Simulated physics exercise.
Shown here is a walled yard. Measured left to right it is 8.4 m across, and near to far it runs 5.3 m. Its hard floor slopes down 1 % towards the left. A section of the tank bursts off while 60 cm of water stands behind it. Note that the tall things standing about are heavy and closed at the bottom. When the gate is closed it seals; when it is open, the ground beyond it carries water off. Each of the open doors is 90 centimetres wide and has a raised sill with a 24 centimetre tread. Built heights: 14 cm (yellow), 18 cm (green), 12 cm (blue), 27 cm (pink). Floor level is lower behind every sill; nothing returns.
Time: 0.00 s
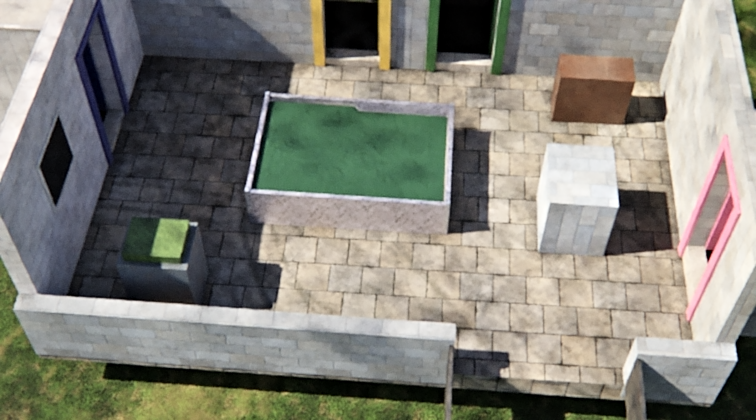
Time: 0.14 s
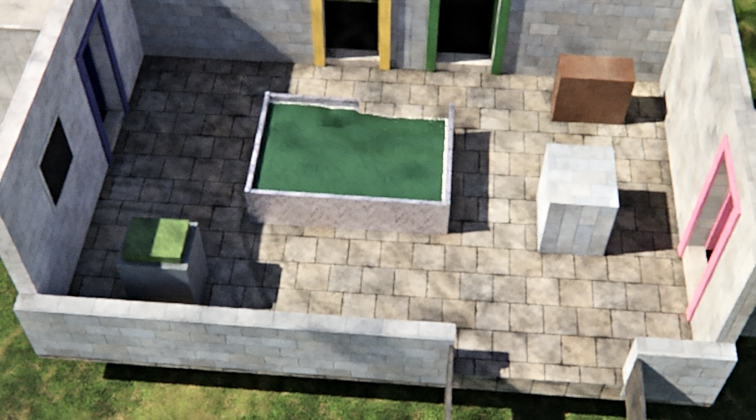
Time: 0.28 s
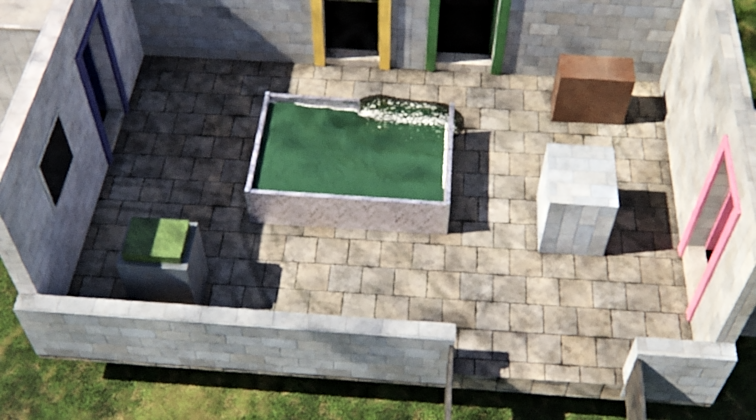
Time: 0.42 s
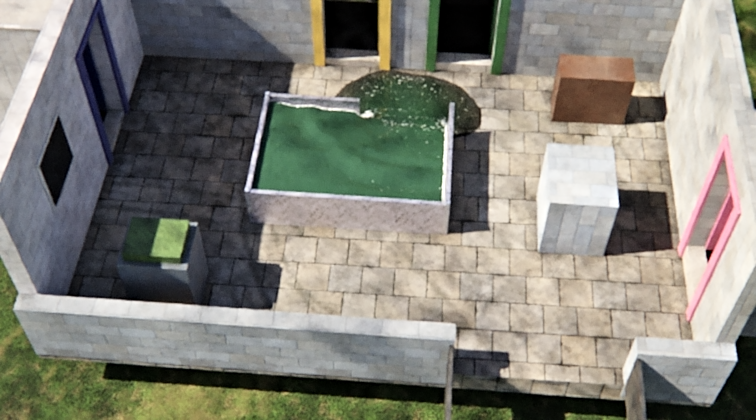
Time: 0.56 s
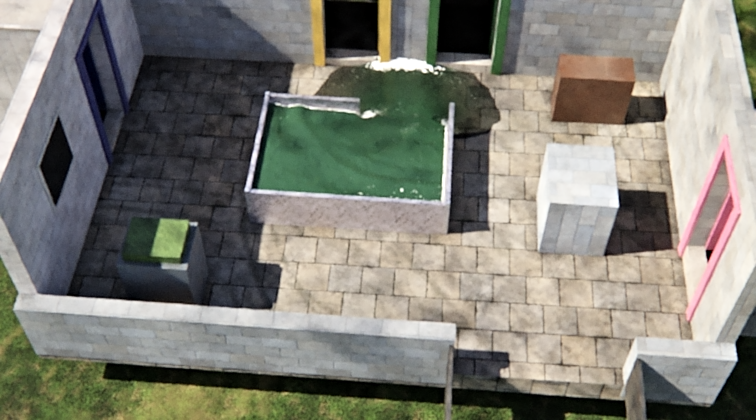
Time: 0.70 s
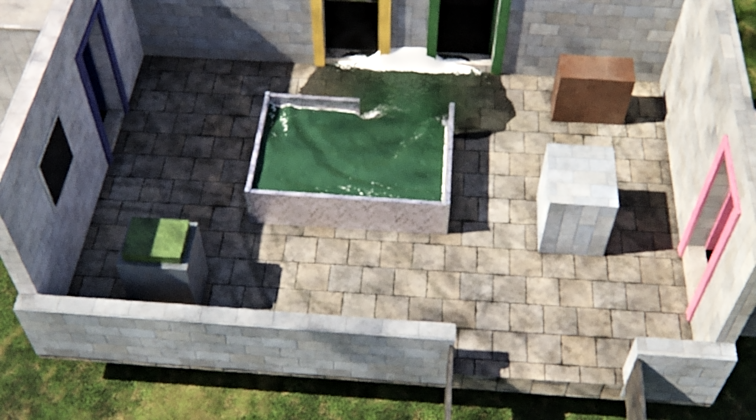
A walled yard of pale stone with a paved floor is seen from above by a still camera, a large tank of green water near its middle. A blue door frame stands at left, yellow and green ones at the back, a pink one at right, with a brown block and a pale block nearby. The tank's far side opens toward its right, and water surges out, foaming and spreading across the paving to the back wall.
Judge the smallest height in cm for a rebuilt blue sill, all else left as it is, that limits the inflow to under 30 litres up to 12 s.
Roughly 9 cm at the least.
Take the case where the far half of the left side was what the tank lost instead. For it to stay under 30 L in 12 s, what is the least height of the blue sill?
It should stand roughly 26 cm high.
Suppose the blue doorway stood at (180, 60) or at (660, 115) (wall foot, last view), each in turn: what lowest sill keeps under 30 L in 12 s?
Roughly 8.5 cm, then roughly 19 cm.
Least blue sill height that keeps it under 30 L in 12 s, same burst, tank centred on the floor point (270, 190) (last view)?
About 6.5 cm.
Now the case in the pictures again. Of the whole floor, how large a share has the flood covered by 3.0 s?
40 %.
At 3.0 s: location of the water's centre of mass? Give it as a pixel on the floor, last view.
Look at about (384, 137) in the last view.
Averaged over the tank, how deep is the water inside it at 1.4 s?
Roughly 43 cm.
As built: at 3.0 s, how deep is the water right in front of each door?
Yellow door 19 cm, green door 26 cm, blue door 10 cm, pink door 0 cm.
After 1.4 s water covers 15 % of the floor, deepest (44 cm) near (418, 72); it has not reached the blue door.
After 3.0 s water covers 40 % of the floor, deepest (37 cm) near (653, 84); 10 cm at the blue door, 0 litres in over its 12 cm sill.
After 12.0 s water covers 100 % of the floor, deepest (12 cm) near (234, 263); 6 cm at the blue door, 6 litres in over its 12 cm sill.
At the blue door as built, the water arrived by 2.9 s and peaked near 15 cm at 3.8 s.
Run again over the same 12 s with other heights there, 43 litres in over 8 cm, 11 litres over 11 cm. The limit of 30 litres is kept from about 9 cm up.
